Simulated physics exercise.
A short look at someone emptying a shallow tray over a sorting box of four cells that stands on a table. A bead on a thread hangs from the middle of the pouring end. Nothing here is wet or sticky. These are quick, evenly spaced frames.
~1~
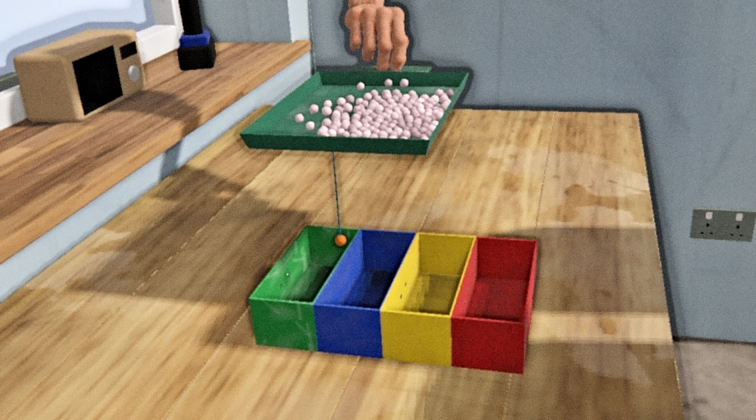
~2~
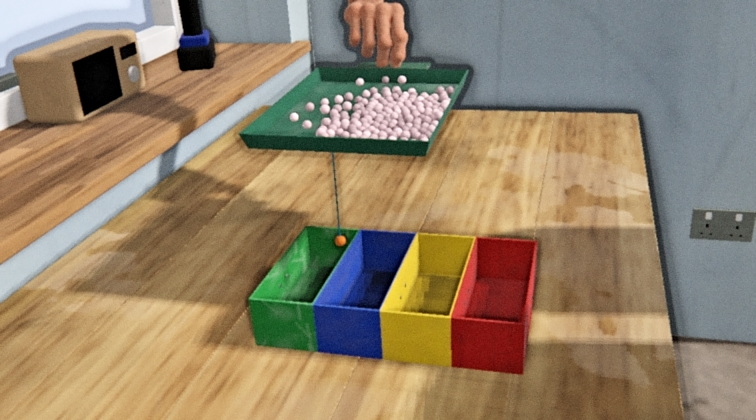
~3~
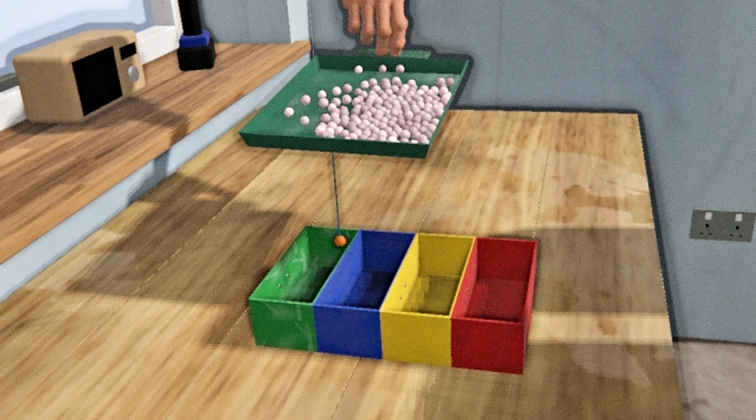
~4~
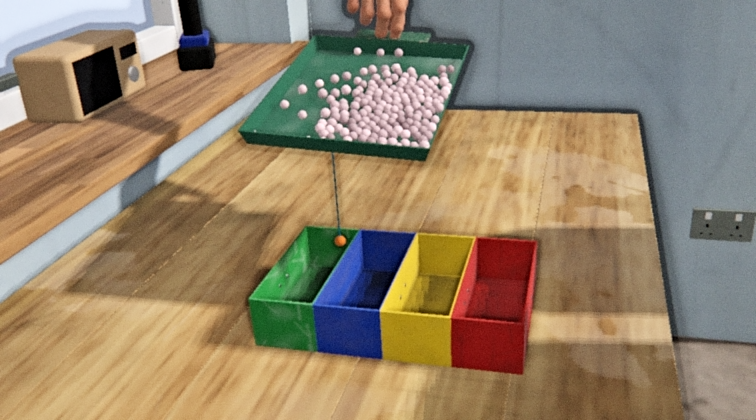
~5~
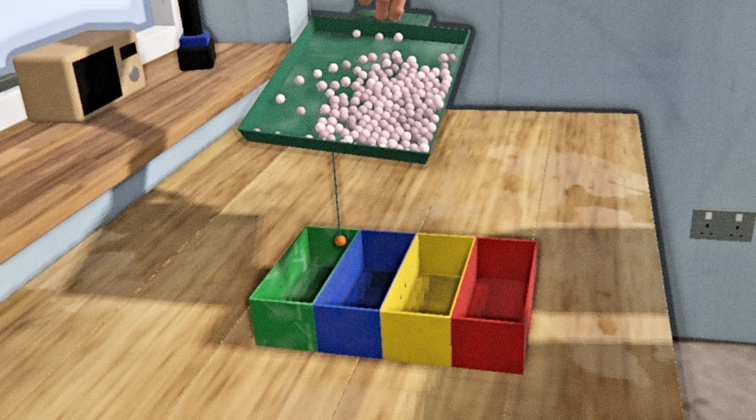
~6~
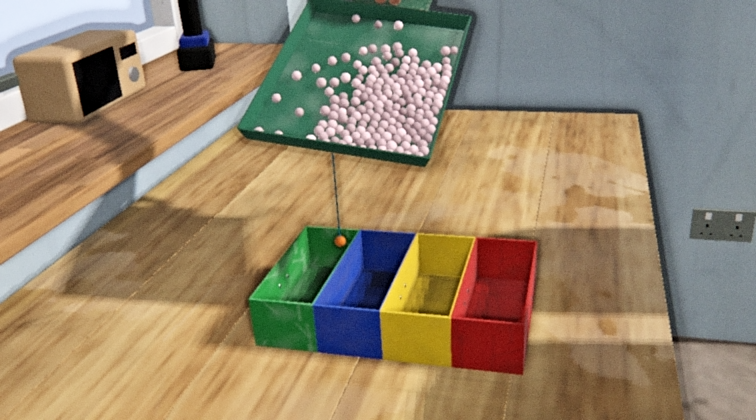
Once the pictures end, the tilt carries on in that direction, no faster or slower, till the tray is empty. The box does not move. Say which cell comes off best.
The yellow one ends fullest.
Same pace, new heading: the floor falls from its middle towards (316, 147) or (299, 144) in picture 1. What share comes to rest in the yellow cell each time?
The first gives 0 %, the second 0 %.
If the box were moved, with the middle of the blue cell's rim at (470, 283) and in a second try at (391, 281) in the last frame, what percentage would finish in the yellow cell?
First some 0, then 30 per cent.
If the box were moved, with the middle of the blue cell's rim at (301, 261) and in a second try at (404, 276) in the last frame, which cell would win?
The first try: That red cell. The second: The blue cell.
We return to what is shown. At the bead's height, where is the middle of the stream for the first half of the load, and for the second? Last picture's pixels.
Around (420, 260) and then (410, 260).
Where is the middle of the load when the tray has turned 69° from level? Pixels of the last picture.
Close to (390, 158).
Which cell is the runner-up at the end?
Second comes the blue cell.
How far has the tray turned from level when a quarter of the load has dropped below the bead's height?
At some 75 degrees.
Just after the last frame, tray tipped steeply; roughly two thirds on the tray; about a tenth in the yellow cell; about a tenth in the blue cell; just a few in the red cell; just a few in the green cell; roughly a quarter falling or outside the box.
A moment on, tray tipped past a quarter turn; roughly two thirds in the yellow cell; roughly a third in the blue cell; just a few in the red cell; just a few in the green cell; just a few falling or outside the box.
Further on, tray tipped past a quarter turn; roughly two thirds in the yellow cell; roughly a third in the blue cell; just a few in the red cell; just a few in the green cell; just a few falling or outside the box.
When it is over, tray tipped past a quarter turn; roughly two thirds in the yellow cell; roughly a third in the blue cell; just a few in the red cell; just a few in the green cell; just a few outside the box.
